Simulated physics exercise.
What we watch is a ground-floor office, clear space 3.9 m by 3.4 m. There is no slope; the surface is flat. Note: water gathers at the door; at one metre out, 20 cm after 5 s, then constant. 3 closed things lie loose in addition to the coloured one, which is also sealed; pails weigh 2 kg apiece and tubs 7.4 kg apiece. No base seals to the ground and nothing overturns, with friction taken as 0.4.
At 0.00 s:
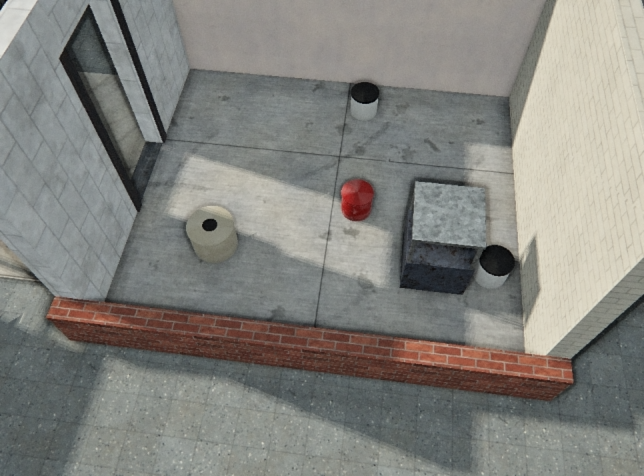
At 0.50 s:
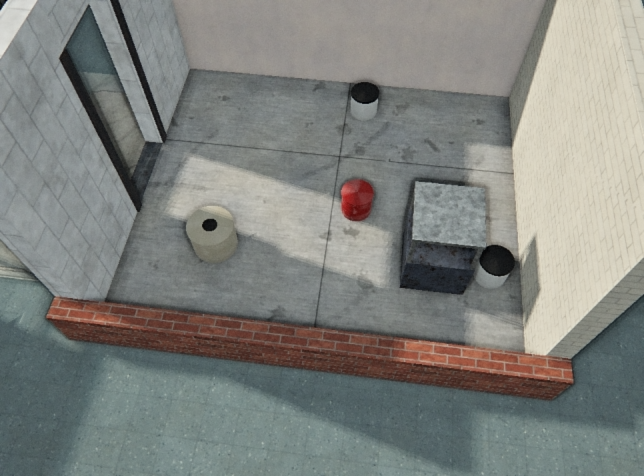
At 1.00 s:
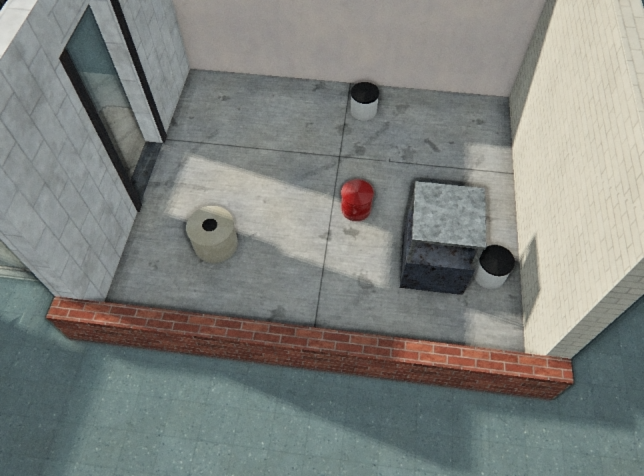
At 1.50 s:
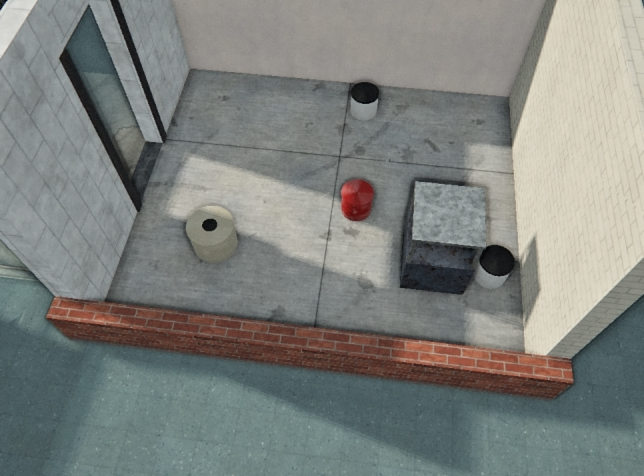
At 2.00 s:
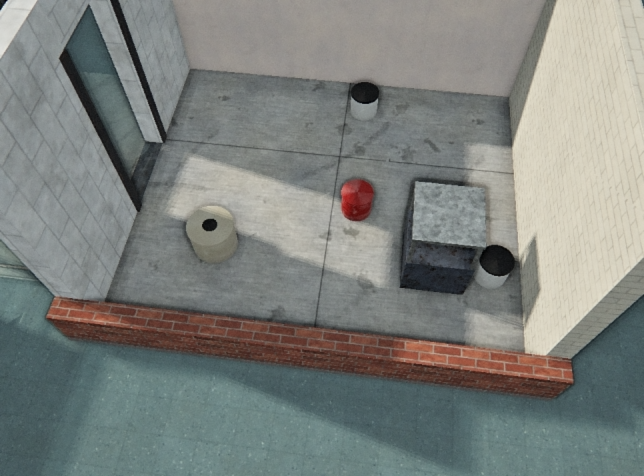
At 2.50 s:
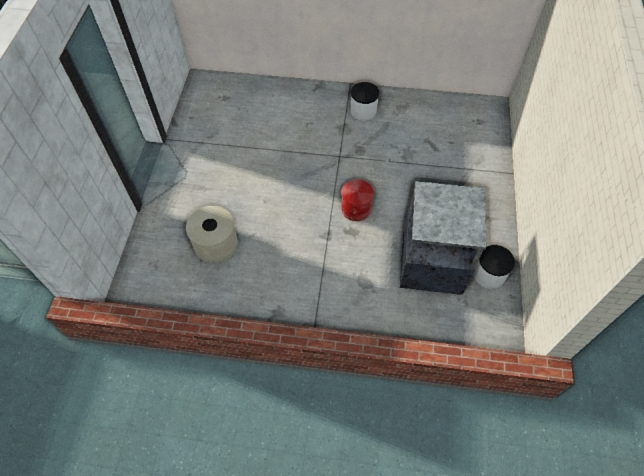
The clip opens on a dry, walled room seen from above, with a red container, a dark block and three pale round objects on its floor. Blue-green water covers the paving beyond the low brick wall, then a thin patch spreads inside from the left doorway, while the objects stay still.
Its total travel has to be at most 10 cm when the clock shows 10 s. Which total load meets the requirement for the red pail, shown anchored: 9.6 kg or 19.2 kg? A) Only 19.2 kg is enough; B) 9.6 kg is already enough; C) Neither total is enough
The answer is B.
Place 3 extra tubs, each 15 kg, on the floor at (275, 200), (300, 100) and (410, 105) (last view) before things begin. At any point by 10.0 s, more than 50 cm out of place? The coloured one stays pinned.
Answer by position: Inside the range; inside the range; inside the range.
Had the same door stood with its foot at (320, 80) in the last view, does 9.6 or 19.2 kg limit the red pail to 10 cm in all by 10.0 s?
Under that setup, the light option succeeds.
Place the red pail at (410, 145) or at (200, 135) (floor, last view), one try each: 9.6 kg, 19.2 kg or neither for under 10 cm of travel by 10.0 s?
In order: Even the lighter mass works; even the lighter mass works.
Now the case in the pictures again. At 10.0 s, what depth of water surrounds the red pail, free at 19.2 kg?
Something like 6 centimetres.
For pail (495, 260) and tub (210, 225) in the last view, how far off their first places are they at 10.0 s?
Shifts: 30 cm / 60 cm.
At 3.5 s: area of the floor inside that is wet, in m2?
Near 2.0 m2 in all.
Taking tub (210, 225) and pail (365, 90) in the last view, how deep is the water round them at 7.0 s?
Around 3 cm and 4 cm.
After 3.5 s the red pail would be 0 cm from its start with 9.6 kg and 0 cm from its start with 19.2 kg; 0 cm of water round it then.
After 4.5 s the red pail would be 0 cm from its start with 9.6 kg and 0 cm from its start with 19.2 kg; 2 cm of water round it then.
After 7.0 s the red pail would be 0 cm from its start with 9.6 kg and 0 cm from its start with 19.2 kg; 5 cm of water round it then.
After 10.0 s the red pail would be 0 cm from its start with 9.6 kg and 0 cm from its start with 19.2 kg; 6 cm of water round it then.
